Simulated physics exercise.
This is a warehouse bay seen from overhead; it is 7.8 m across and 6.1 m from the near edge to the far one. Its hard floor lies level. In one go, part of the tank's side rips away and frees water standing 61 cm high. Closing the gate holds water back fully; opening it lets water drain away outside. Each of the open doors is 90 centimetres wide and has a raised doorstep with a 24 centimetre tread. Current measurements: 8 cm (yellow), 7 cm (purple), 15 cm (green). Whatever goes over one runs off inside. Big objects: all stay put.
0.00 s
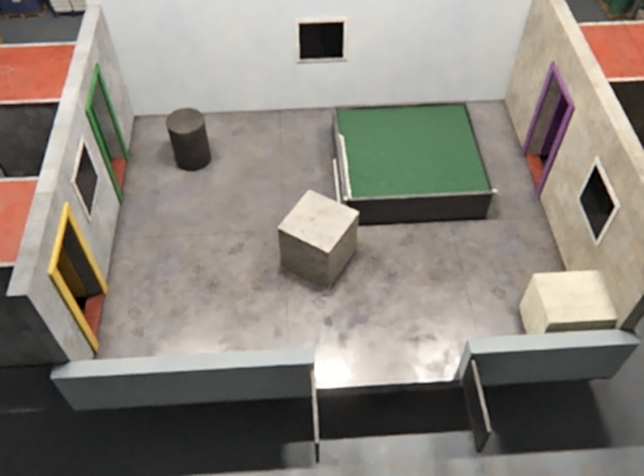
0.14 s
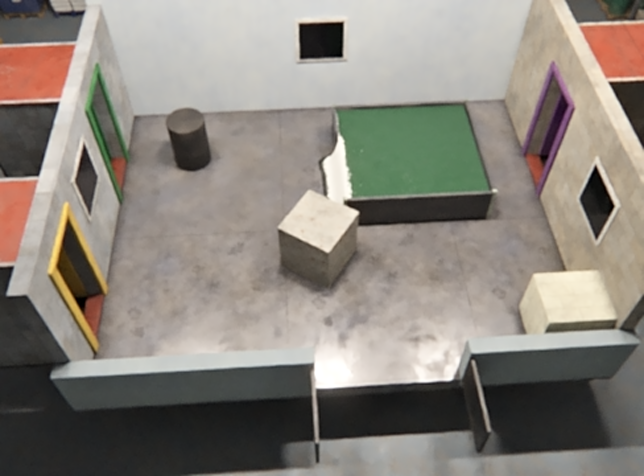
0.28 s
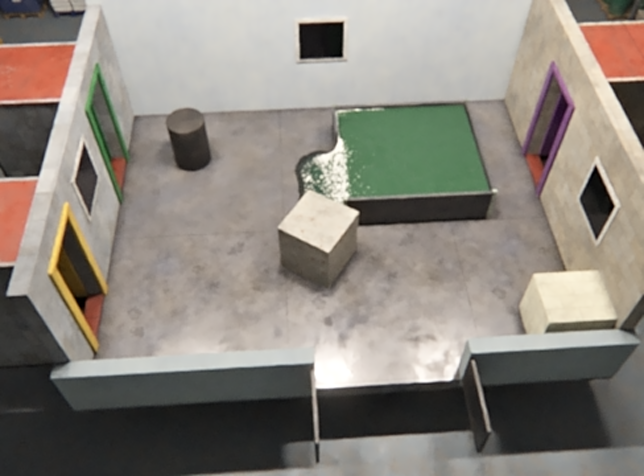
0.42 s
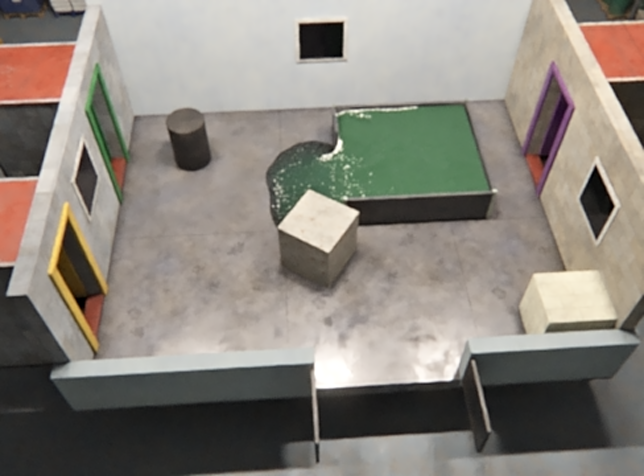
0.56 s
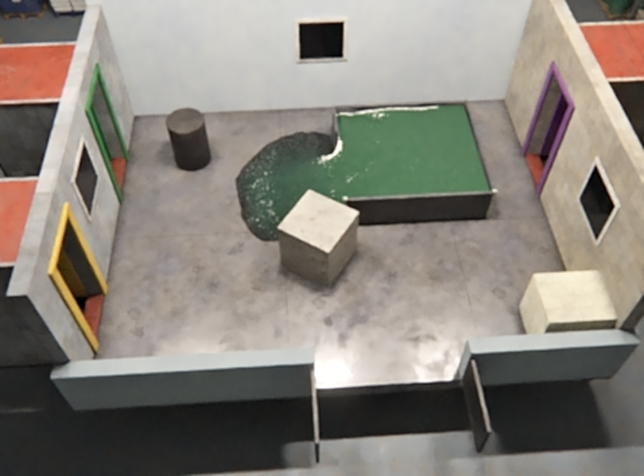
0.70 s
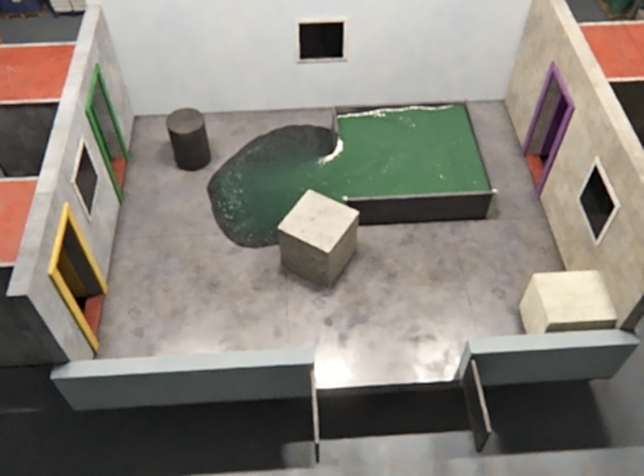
A walled warehouse bay with a smooth grey floor is seen from high above its near edge. A low tank of green water stands against the far wall, with a dark cylinder to its left, a pale block in front, green and yellow doorways left, and a purple one right. The tank's left side breaks open and water pours out, foaming, then spreads leftward behind the block while the camera stays still.
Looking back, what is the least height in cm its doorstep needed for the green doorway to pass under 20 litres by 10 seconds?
Some 27 cm would have done it.
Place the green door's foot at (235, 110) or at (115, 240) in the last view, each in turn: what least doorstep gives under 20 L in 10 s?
Minimums: About 14.0 cm and 23 cm.
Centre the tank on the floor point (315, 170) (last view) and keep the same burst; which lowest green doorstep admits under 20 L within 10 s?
About 32 centimetres.
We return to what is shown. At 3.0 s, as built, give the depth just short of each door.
Lab note, cm: Yellow 15; purple 0; green 28.
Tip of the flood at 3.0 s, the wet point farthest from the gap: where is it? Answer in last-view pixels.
At about (90, 387).
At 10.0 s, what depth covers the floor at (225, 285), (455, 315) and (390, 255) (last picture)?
Approx. 8 / 3 / 3 cm.
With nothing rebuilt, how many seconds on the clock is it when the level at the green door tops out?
Approximately 2.8 s.
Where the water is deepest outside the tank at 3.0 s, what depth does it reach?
Roughly 38 cm.
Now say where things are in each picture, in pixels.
The tank at (409, 150) is whole and still, 61 cm deep; the green door at (110, 141) is dry, in the first picture.
Water pours out at (342, 183) and has run 0.3 m, to a hidden place; about 9 cm deep outside, 61 cm at the back, in the second picture.
The front is at (301, 178), 0.7 m from the gap at (342, 183); 1.2 m2 of floor is wet, 61 cm left at the back, in the third picture.
The gap is at (342, 184), the front 1.3 m out at (273, 188); the back of the tank holds 61 cm, in the fourth picture.
The gap is at (342, 184), the front 1.9 m out at (241, 188); the back of the tank holds 61 cm, in the fifth picture.
The gap is at (342, 184), the front 2.4 m out at (212, 189); the back of the tank holds 60 cm; the green door at (110, 141), 4.2 m from the gap, is still 1.7 m from the nearest water, in the sixth picture.
After 1.4 s water covers 30 % of the floor, deepest (39 cm) near (317, 226); 15 cm at the green door, 0 litres in over its 15 cm doorstep.
After 3.0 s water covers 50 % of the floor, deepest (38 cm) near (90, 387); 28 cm at the green door, 82 litres in over its 15 cm doorstep.
After 10.0 s water covers 100 % of the floor, deepest (14 cm) near (90, 387); 9 cm at the green door, 173 litres in over its 15 cm doorstep.
At the green door as built, the water arrived by 1.3 s and peaked near 29 cm at 2.8 s.
With a doorstep of 24 cm, 41 litres would have come in within the 10 s; with 32.5 cm, 4 litres. So under 20 litres takes about 27 cm.
